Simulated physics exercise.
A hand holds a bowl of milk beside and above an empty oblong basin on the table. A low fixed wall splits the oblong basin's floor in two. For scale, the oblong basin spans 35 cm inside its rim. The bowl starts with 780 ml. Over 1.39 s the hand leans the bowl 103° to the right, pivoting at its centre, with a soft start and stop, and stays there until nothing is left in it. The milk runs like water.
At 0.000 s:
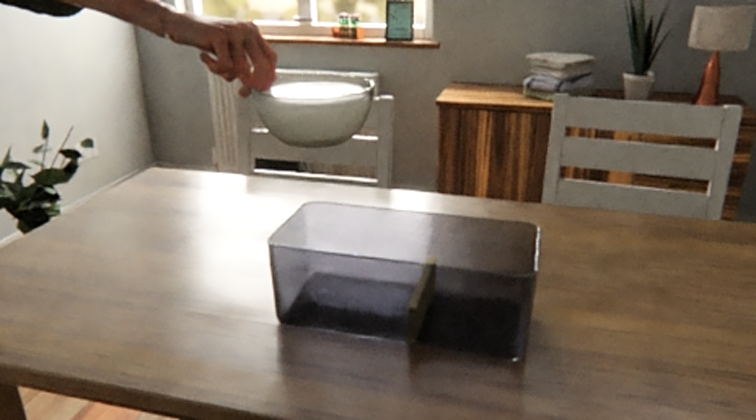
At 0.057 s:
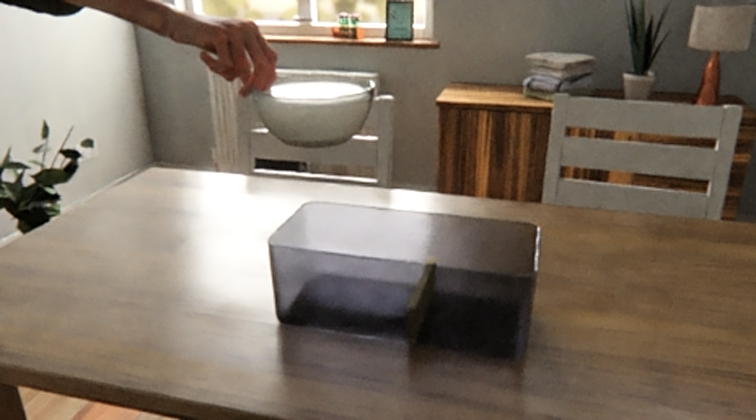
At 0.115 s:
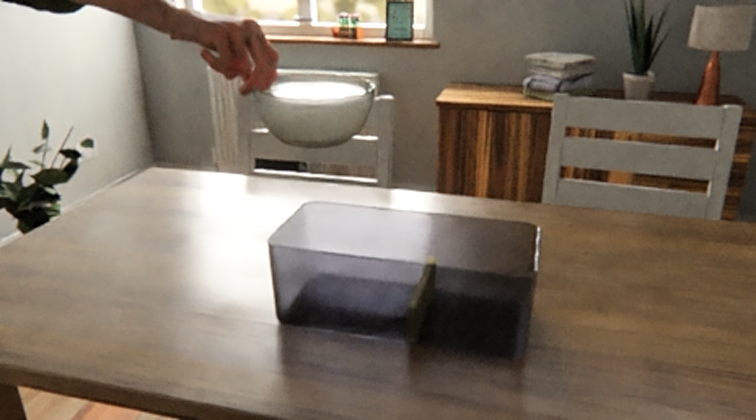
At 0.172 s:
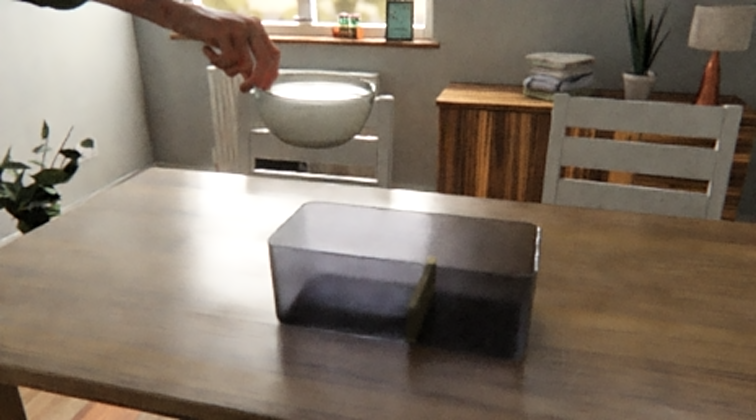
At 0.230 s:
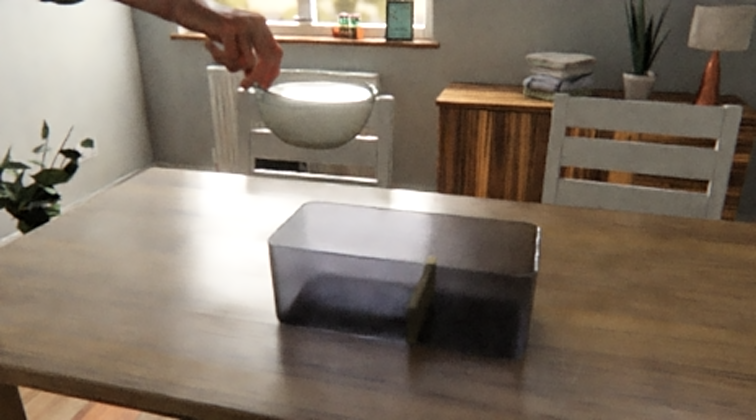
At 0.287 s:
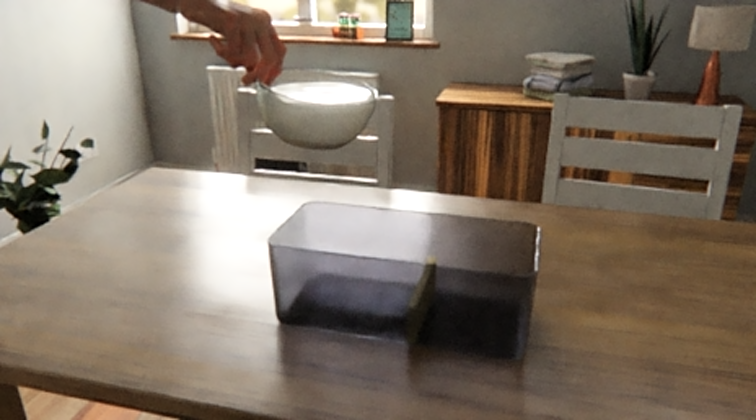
The clip opens with a hand holding a pale bowl of milk above a wooden table, where an empty, dark see-through oblong basin with a dividing wall sits. The bowl stays nearly level at first, then the hand slowly leans it slightly to the right, while the basin stays still.
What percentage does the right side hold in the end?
Roughly 55 per cent is past the wall.
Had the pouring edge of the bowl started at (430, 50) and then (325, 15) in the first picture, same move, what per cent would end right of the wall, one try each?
In turn about 95 and 10 per cent.
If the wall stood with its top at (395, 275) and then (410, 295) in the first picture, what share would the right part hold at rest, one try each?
First 80, then 65 per cent.
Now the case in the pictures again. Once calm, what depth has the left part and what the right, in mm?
Left about 12 mm, right about 20 mm.
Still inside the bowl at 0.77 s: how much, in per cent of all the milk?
Some 44 per cent.
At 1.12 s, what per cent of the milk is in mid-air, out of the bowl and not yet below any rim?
Some 8 per cent.
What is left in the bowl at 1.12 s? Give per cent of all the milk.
About 3 per cent.
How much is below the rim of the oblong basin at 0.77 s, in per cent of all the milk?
About 20 per cent.
After 0.77 s the tilt is 60° and 45 per cent is still to pour, 7 is left of the wall and 14 right of it.
After 1.12 s the tilt is 94° and 3 per cent is still to pour, 34 is left of the wall and 55 right of it.
After 1.49 s the tilt is 103° and 0 per cent is still to pour, 44 is left of the wall and 55 right of it.
After 1.89 s the tilt is 103° and 0 per cent is still to pour, 44 is left of the wall and 55 right of it.
In the end 44 per cent lies left of the wall, 55 right of it and 1 outside.
